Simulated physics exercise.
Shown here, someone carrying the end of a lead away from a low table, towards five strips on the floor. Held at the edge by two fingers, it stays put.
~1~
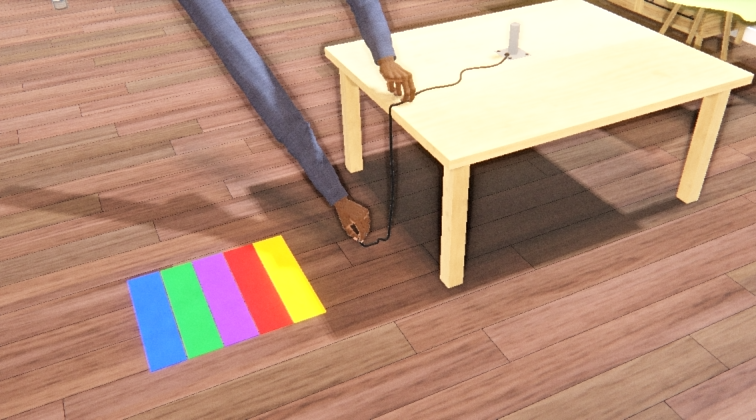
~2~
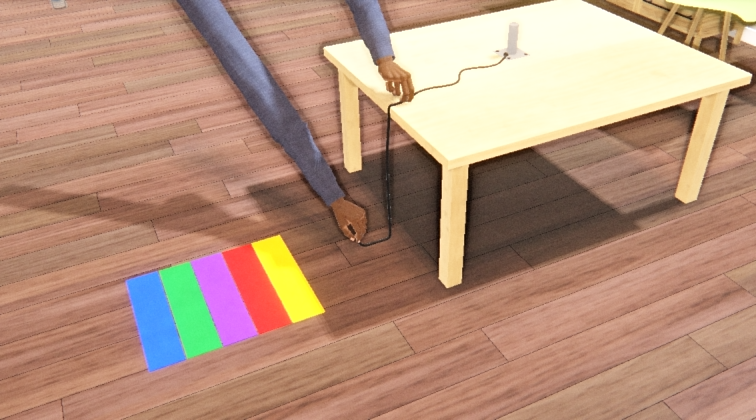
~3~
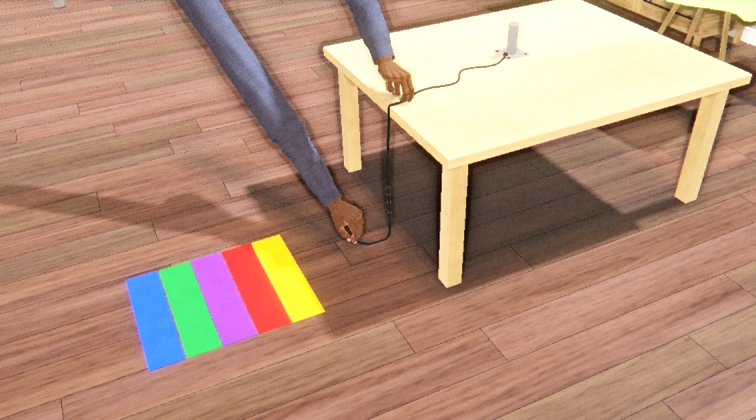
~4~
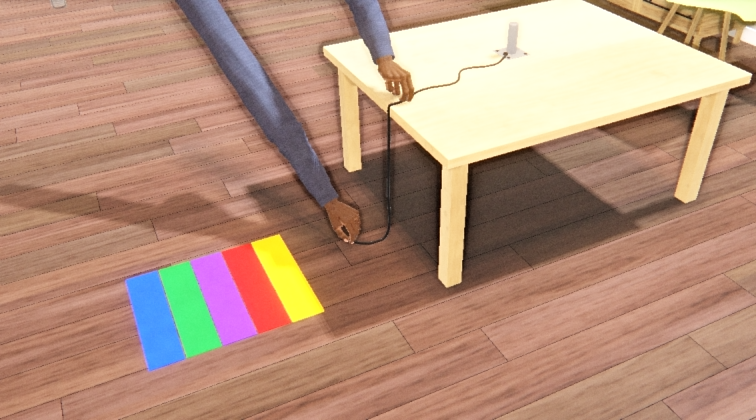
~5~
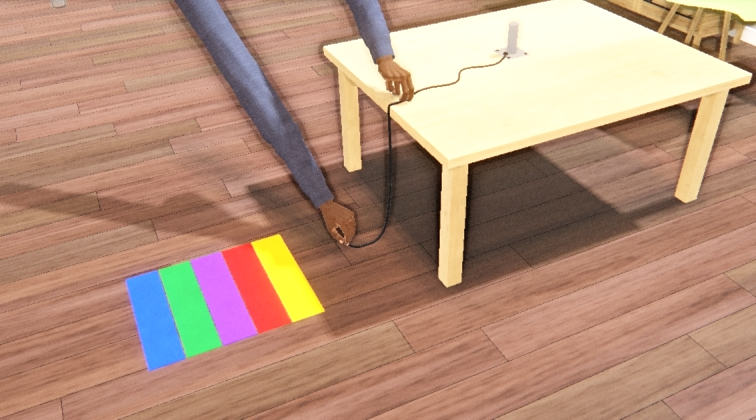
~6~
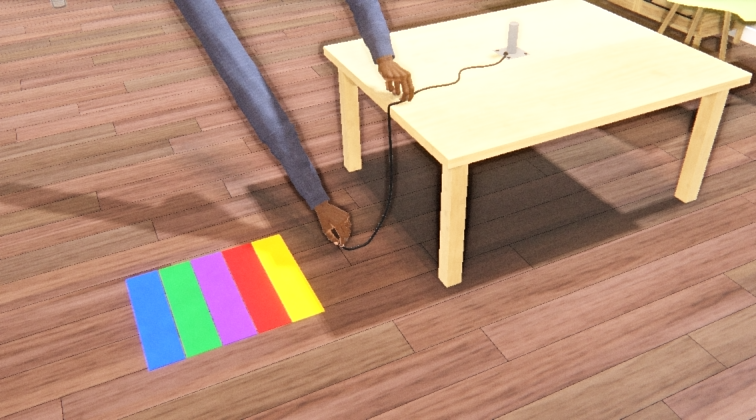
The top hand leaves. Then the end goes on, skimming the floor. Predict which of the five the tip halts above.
I expect it over the red strip.
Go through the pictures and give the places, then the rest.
The first picture shows end (359, 239); yellow (302, 302); red (269, 313); purple (235, 324); green (200, 336); blue (164, 348).
The second picture shows end (356, 239); lead through (498, 64) (459, 77) (416, 93) (389, 127) (388, 182) (390, 227).
The third picture shows end (352, 240).
The fourth picture shows end (349, 241); lead through (498, 63) (459, 76) (416, 93) (389, 127) (388, 181) (389, 227).
The fifth picture shows end (344, 242).
The sixth picture shows end (340, 243); lead through (498, 63) (459, 76) (416, 92) (390, 126) (391, 180) (378, 228).
Soon after, end near (299, 256); short of the strips.
After that, end near (268, 266); over yellow.
At the stop, end near (248, 272); over red. It gets as far as the red strip.
